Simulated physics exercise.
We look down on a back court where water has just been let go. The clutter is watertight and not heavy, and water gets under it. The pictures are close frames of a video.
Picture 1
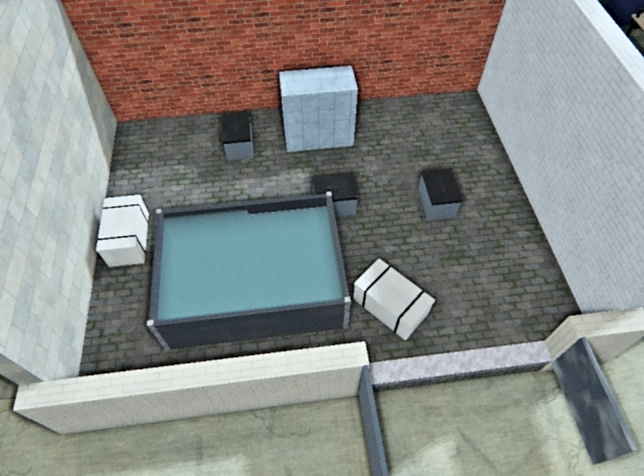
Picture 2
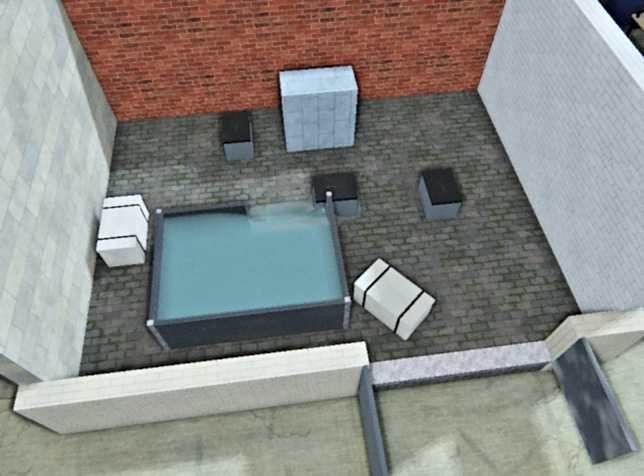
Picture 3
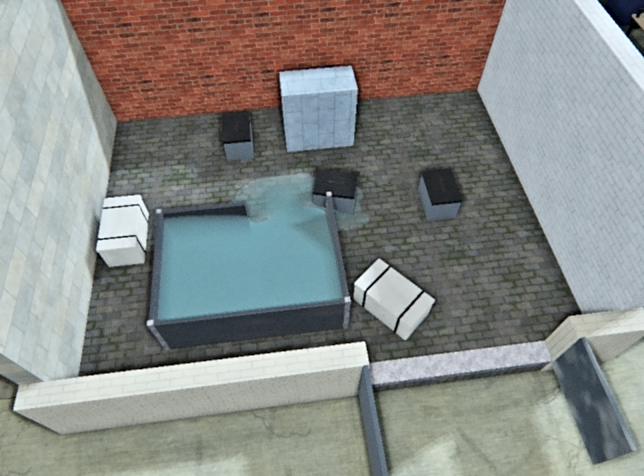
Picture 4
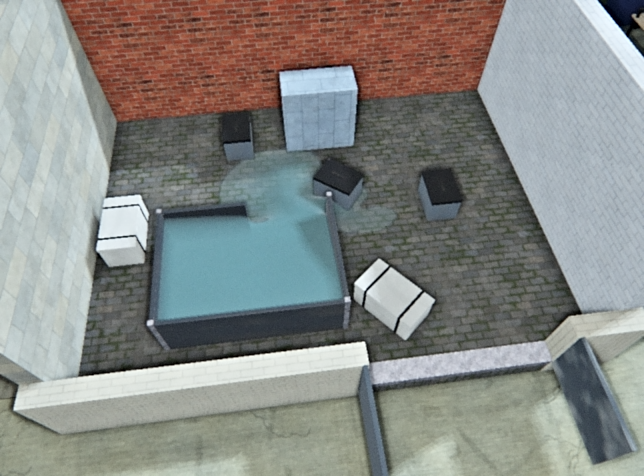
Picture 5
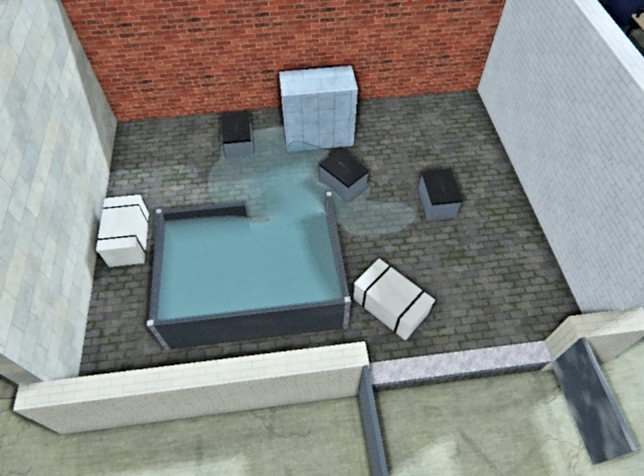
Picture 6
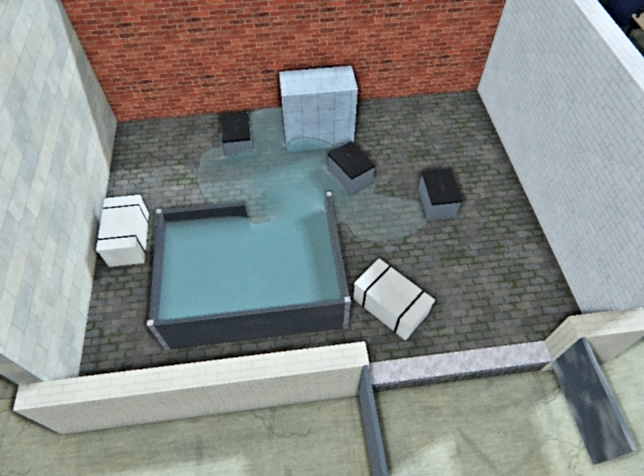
Water pouring from the back of a dark-walled tank, spreading across a paved court and turning a dark-topped block to the right.
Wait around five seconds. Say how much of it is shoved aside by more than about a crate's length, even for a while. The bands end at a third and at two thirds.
That comes to between one and two thirds.
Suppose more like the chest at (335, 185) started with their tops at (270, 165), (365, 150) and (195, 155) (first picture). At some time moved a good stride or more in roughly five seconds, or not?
As listed: Yes, that far or more, less than that.
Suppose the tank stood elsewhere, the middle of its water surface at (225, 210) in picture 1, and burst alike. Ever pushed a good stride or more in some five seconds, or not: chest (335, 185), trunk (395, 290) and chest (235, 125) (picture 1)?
In turn: Never so far, not that far, that far or more.
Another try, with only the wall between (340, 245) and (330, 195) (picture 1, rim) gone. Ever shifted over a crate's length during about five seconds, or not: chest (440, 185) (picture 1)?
Verdict: Moved that far.
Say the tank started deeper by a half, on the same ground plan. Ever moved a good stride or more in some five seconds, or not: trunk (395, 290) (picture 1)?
Answer: No.
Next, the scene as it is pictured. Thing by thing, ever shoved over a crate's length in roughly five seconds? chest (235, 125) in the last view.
For that one: Shifted that much.
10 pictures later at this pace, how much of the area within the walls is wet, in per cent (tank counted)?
Some 55 per cent.
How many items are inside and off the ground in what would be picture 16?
0 of them.
A moment on, 1 of 5 are well off their spots; 0 afloat.
Next, 2 of 5 are well off their spots; 0 afloat.
Later, 2 of 5 are well off their spots; 2 afloat.
In the end, 2 of 5 are well off their spots, and 2 have been at some point; 1 afloat.
